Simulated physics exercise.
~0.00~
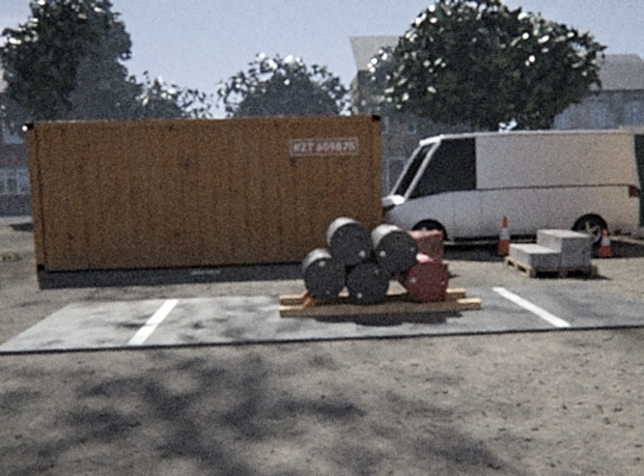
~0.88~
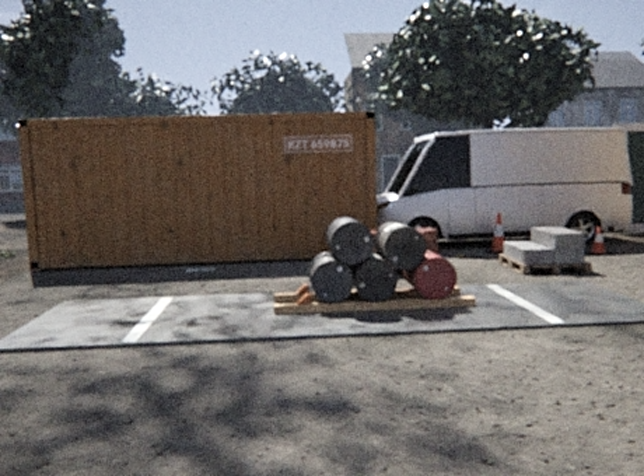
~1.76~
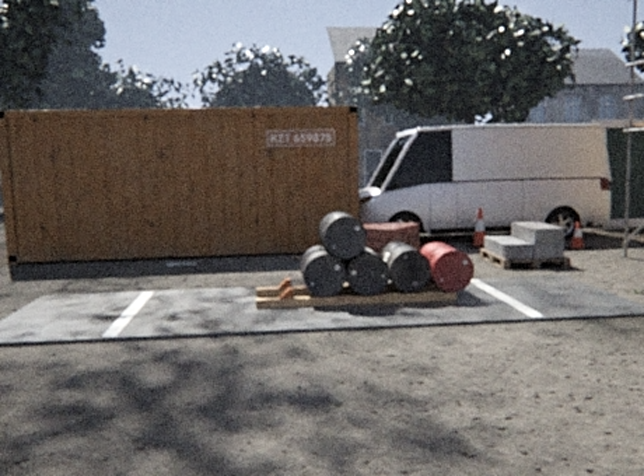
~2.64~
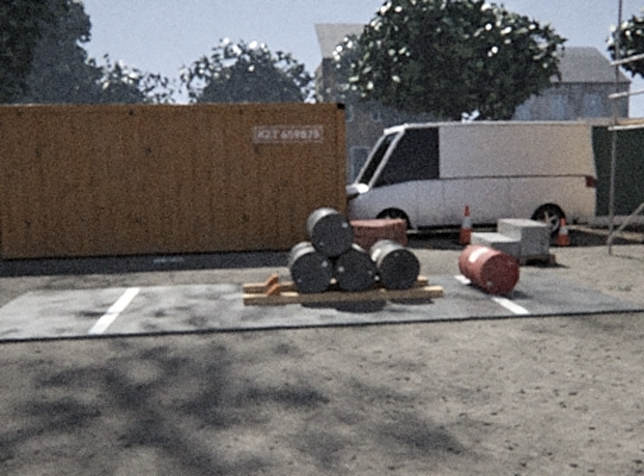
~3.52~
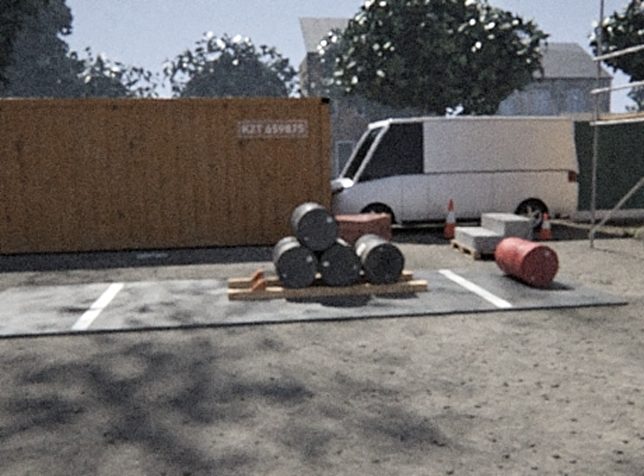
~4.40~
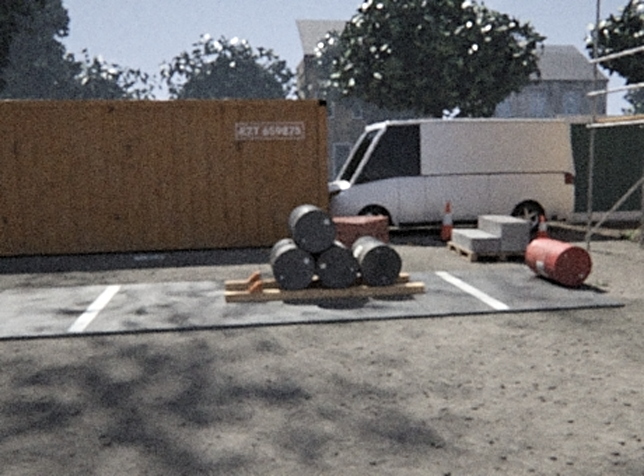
A red drum rolls right from a small stack of dark drums on low timbers in front of a shipping container, drops onto the concrete and crosses the right white line, ending well beyond it near a pallet of blocks while the dark drums settle in a pile.
